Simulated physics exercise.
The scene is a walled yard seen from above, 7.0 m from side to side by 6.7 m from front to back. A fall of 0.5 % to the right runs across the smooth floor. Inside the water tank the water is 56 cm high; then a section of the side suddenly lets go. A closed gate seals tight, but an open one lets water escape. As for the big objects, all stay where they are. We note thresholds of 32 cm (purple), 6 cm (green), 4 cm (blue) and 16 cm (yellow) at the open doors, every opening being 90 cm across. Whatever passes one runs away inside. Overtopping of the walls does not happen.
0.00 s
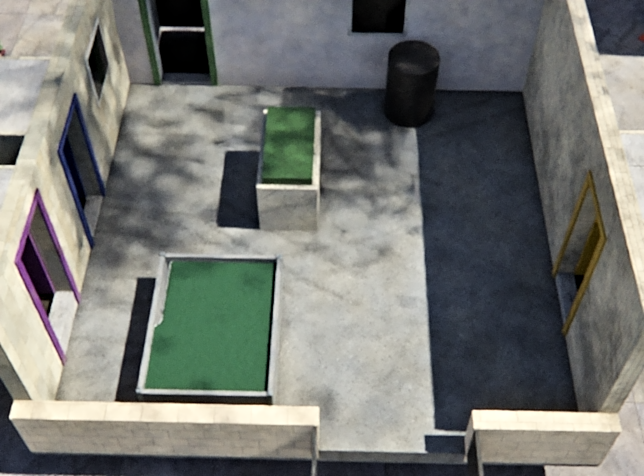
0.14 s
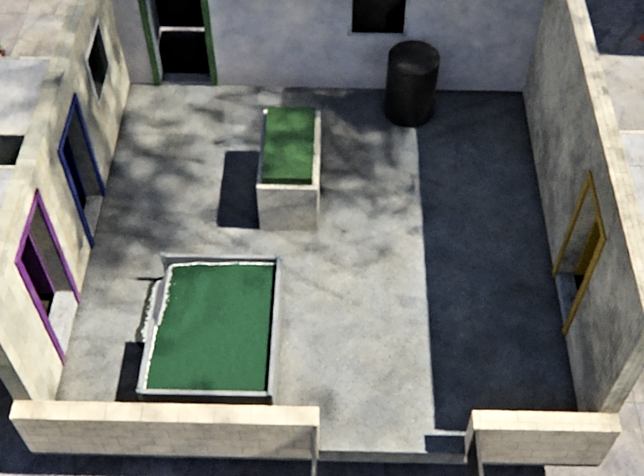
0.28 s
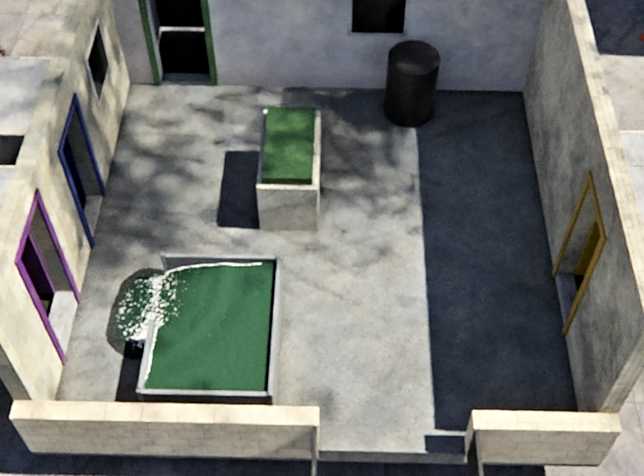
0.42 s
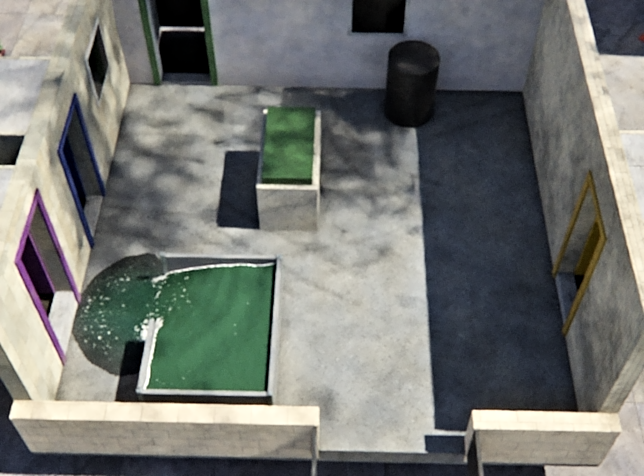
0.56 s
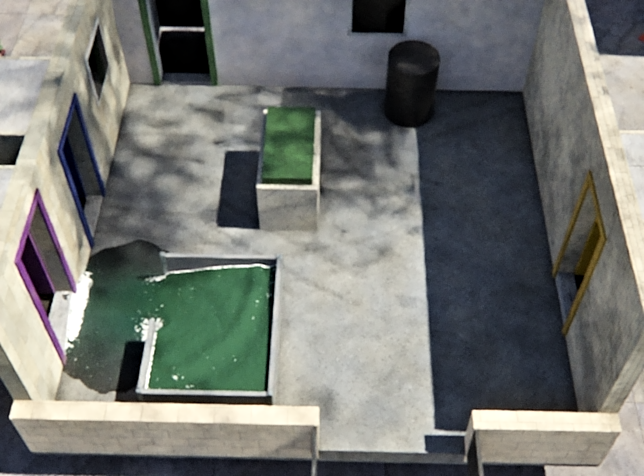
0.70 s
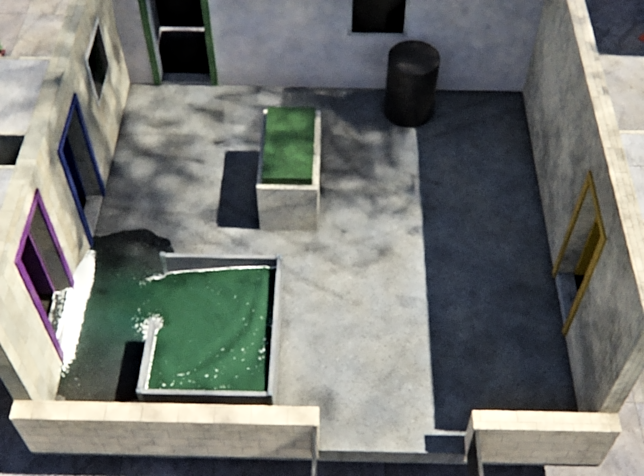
In the video, a green-surfaced tank in a walled yard opens at its left side, and water pours out with white foam, spreads across the floor to the left wall, and reaches the purple-framed doorway as the dark wet patch widens.
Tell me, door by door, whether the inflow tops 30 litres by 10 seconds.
At the purple door it falls short; at the green door it tops it; at the blue door it tops it; at the yellow door it falls short.
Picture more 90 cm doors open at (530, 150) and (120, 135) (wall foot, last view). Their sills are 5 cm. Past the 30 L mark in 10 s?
Door 1: Lower; door 2: Lower.
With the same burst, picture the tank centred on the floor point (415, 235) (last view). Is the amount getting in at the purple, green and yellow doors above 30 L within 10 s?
Result - purple door does not exceed it, green door does not exceed it, yellow door does not exceed it.
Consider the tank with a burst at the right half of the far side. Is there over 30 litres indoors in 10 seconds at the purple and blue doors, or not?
The purple door comes out less than that and the blue door less than that.
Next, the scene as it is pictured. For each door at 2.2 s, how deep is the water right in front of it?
In cm: Purple 27, green 0, blue 11, yellow 0.
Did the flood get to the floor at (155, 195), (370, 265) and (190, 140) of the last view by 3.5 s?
Going in order, covered, then clear, then covered.
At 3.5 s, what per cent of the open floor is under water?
I'd guess around 35 %.
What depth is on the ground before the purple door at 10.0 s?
The depth there is near 8.5 cm.
After 1.4 s water covers 10 % of the floor and is deepest (39 cm) near (77, 311); purple door 33 cm at the sill, 5 L in, green door not reached, blue door 12 cm at the sill, 2 L in, yellow door not reached.
After 2.2 s water covers 20 % of the floor and is deepest (32 cm) near (77, 311); purple door 27 cm at the sill, 11 L in, green door not reached, blue door 11 cm at the sill, 25 L in, yellow door not reached.
After 3.5 s water covers 35 % of the floor and is deepest (26 cm) near (77, 311); purple door 22 cm at the sill, 12 L in, green door 15 cm at the sill, 28 L in, blue door 9 cm at the sill, 50 L in, yellow door not reached.
After 6.0 s water covers 45 % of the floor and is deepest (17 cm) near (77, 311); purple door 13 cm at the sill, 12 L in, green door 13 cm at the sill, 87 L in, blue door 7 cm at the sill, 78 L in, yellow door not reached.
After 10.0 s water covers 70 % of the floor and is deepest (10 cm) near (50, 426); purple door 9 cm at the sill, 12 L in, green door 7 cm at the sill, 128 L in, blue door 5 cm at the sill, 91 L in, yellow door 2 cm at the sill, 0 L in.
